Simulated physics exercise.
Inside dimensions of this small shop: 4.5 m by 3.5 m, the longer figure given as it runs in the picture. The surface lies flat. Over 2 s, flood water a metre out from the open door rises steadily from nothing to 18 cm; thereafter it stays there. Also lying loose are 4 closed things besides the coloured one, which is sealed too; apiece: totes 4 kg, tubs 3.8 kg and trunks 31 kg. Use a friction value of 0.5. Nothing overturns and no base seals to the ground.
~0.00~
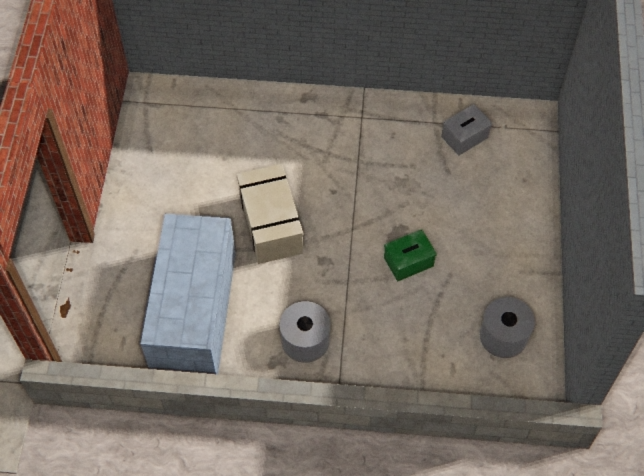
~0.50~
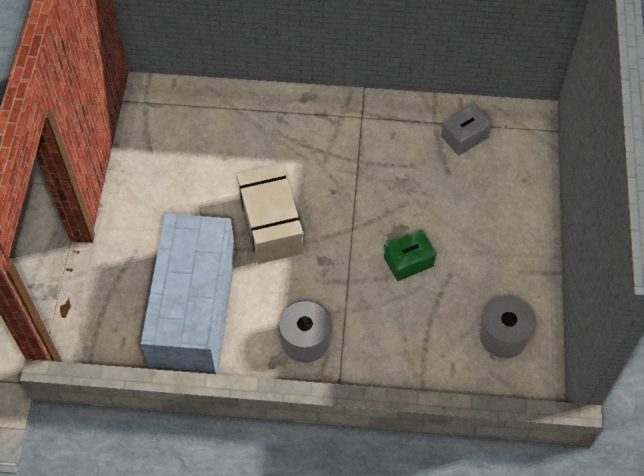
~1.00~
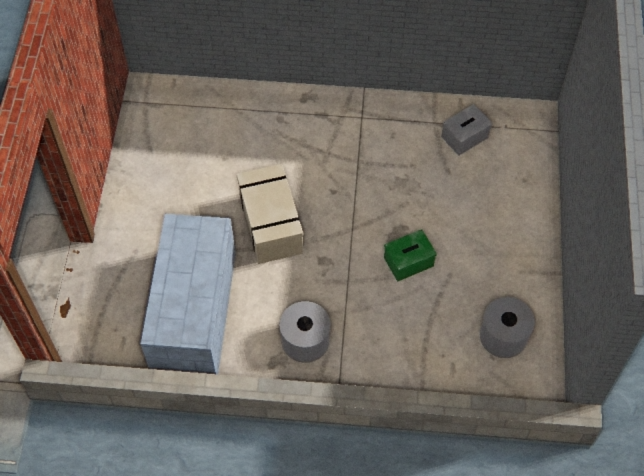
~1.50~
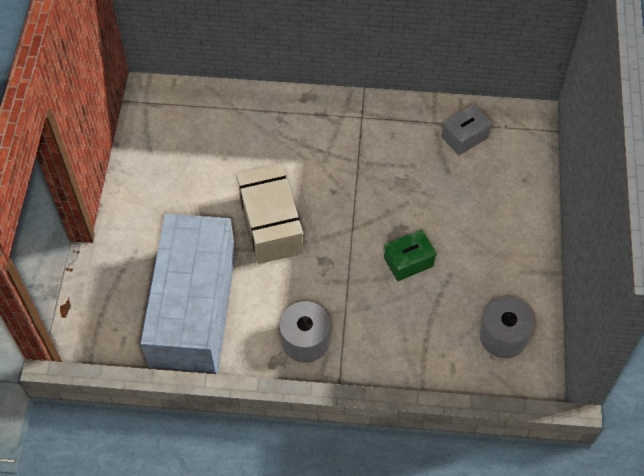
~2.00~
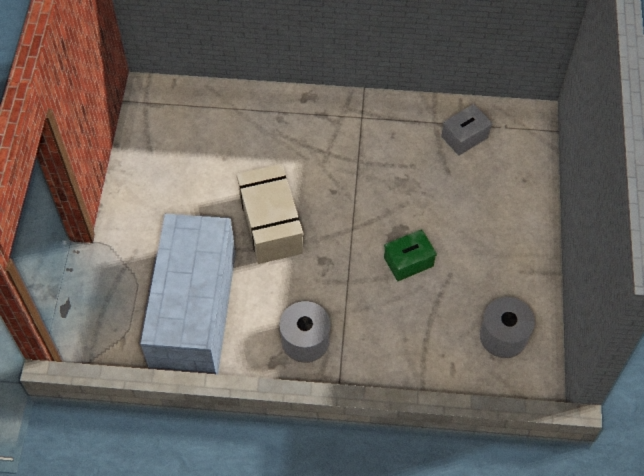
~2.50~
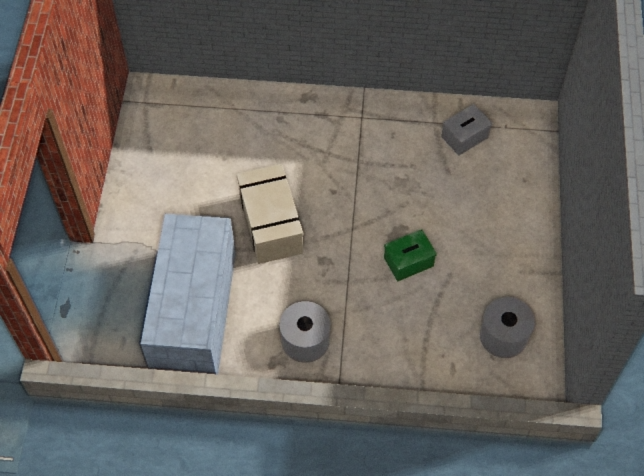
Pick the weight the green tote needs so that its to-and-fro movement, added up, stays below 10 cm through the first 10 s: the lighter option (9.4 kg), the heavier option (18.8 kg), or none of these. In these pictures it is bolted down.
Pick: The lighter option.
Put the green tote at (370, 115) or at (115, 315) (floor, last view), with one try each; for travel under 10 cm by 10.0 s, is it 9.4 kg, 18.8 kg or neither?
In order: Only the heavier one succeeds; both fall short.
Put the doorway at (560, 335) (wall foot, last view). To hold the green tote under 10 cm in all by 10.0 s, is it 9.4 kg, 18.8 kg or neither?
Note: Only the heavier mass keeps it.
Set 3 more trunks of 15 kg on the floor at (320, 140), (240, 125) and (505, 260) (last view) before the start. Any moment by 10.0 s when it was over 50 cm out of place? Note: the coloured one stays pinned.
Note, in sequence: Exceeded, exceeded, not exceeded.
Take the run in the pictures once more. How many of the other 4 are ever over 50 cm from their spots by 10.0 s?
1.
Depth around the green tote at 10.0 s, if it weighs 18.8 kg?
Depth: Approx. 3 cm.
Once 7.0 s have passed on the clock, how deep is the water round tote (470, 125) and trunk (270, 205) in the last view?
Depth approx. 3 cm / 2 cm.
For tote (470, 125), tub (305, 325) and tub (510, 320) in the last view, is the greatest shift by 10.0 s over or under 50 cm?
Listed order gives above limit, within limit, within limit.
After 3.5 s the green tote would be 0 cm from its start with 9.4 kg and 0 cm from its start with 18.8 kg; 0 cm of water round it then.
After 4.5 s the green tote would be 0 cm from its start with 9.4 kg and 0 cm from its start with 18.8 kg; 0 cm of water round it then.
After 7.0 s the green tote would be 0 cm from its start with 9.4 kg and 0 cm from its start with 18.8 kg; 0 cm of water round it then.
After 10.0 s the green tote would be 0 cm from its start with 9.4 kg and 0 cm from its start with 18.8 kg; 3 cm of water round it then.
